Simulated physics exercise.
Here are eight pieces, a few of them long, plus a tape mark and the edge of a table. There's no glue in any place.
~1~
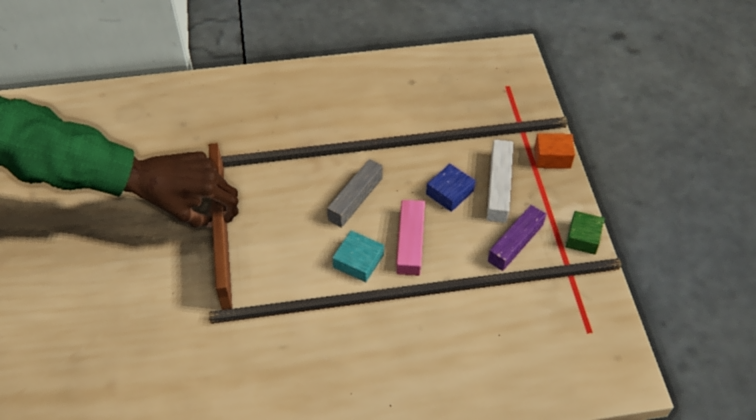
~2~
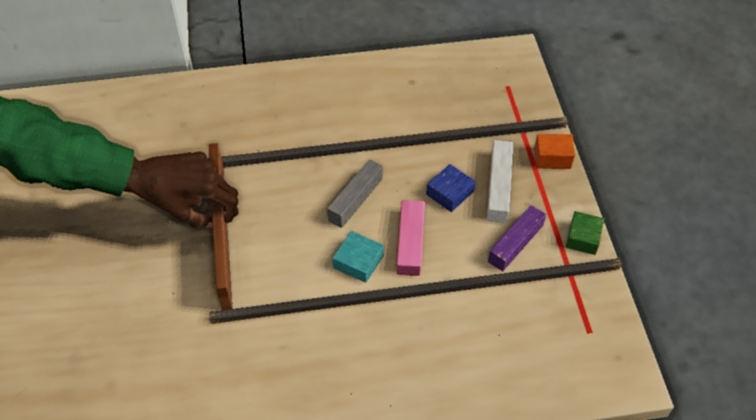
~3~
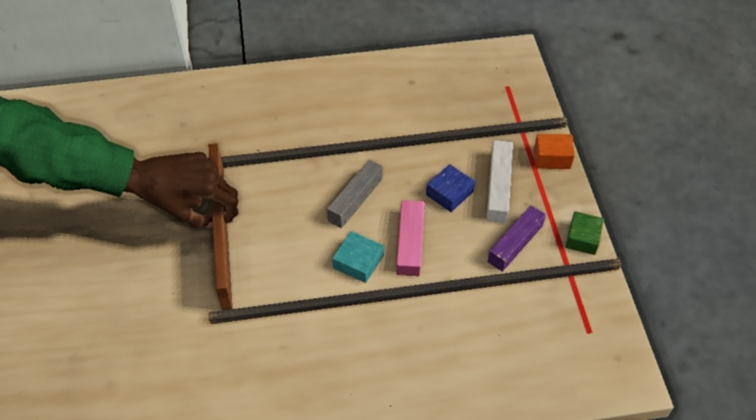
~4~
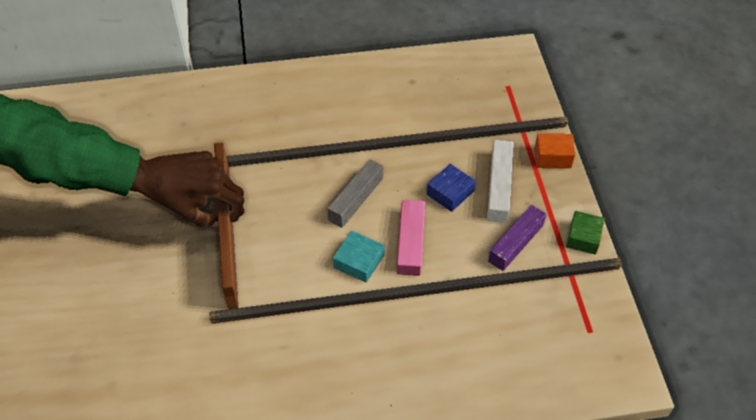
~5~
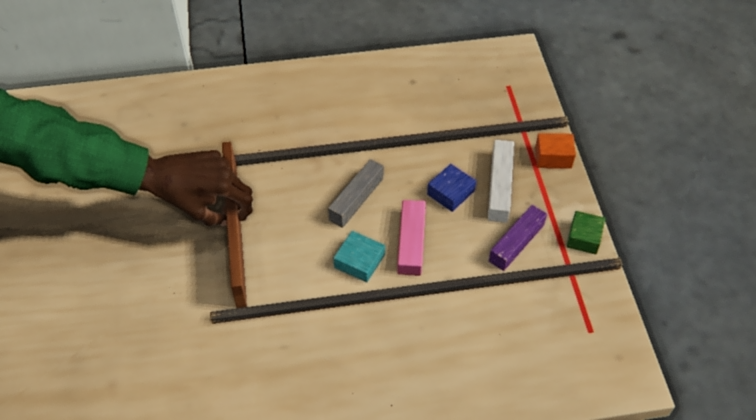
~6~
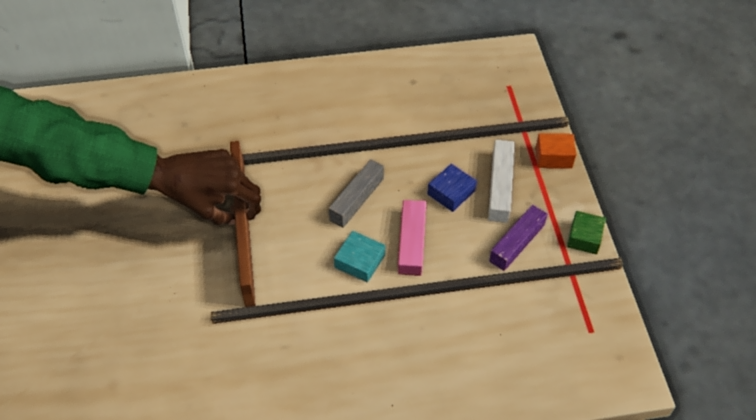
A hand slides a wooden board slightly right between two rails, toward scattered colored blocks.
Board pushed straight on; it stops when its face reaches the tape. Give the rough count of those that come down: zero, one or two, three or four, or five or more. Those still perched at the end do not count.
You'd see three or four pieces leave the end and fall.
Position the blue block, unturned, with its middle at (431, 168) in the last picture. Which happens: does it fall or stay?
Note - blue block retained.
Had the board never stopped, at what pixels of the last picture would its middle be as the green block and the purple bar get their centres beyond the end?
The middle is at (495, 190) when it's the green block, and at (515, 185) when it's the purple bar.
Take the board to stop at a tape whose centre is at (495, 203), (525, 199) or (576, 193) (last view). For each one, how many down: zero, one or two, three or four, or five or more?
In turn: No fall at all; three or four; five or over.
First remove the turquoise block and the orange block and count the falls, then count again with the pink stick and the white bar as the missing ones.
3 and 1.
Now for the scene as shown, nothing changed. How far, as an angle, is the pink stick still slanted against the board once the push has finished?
It is near 0° out of line.
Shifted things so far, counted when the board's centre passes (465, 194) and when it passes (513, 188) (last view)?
At the first spot 6, then 8.
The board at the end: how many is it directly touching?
All in all, 2.
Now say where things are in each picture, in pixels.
Green block (585, 232); orange block (554, 151); white bar (500, 180); board (220, 224); tape (544, 197), in the first frame.
Orange block (554, 151); turquoise block (359, 256), in the second frame.
White bar (500, 181); grey bar (356, 193), in the third frame.
Green block (585, 232); purple bar (518, 237), in the fourth frame.
Orange block (555, 151); blue block (451, 187), in the fifth frame.
Green block (587, 232); orange block (556, 151); white bar (501, 181); board (242, 221); tape (546, 197), in the sixth frame.
A little later, none off yet; green block at rest near (587, 232); orange block at rest near (556, 151); white bar at rest near (501, 181).
Next, none off yet; green block shifted about its own width near (615, 233); orange block shifted a little near (570, 145); white bar shifted about its own width near (556, 172).
When it is over, the number that fall off is three or four; down, purple bar, white bar, orange block and green block.
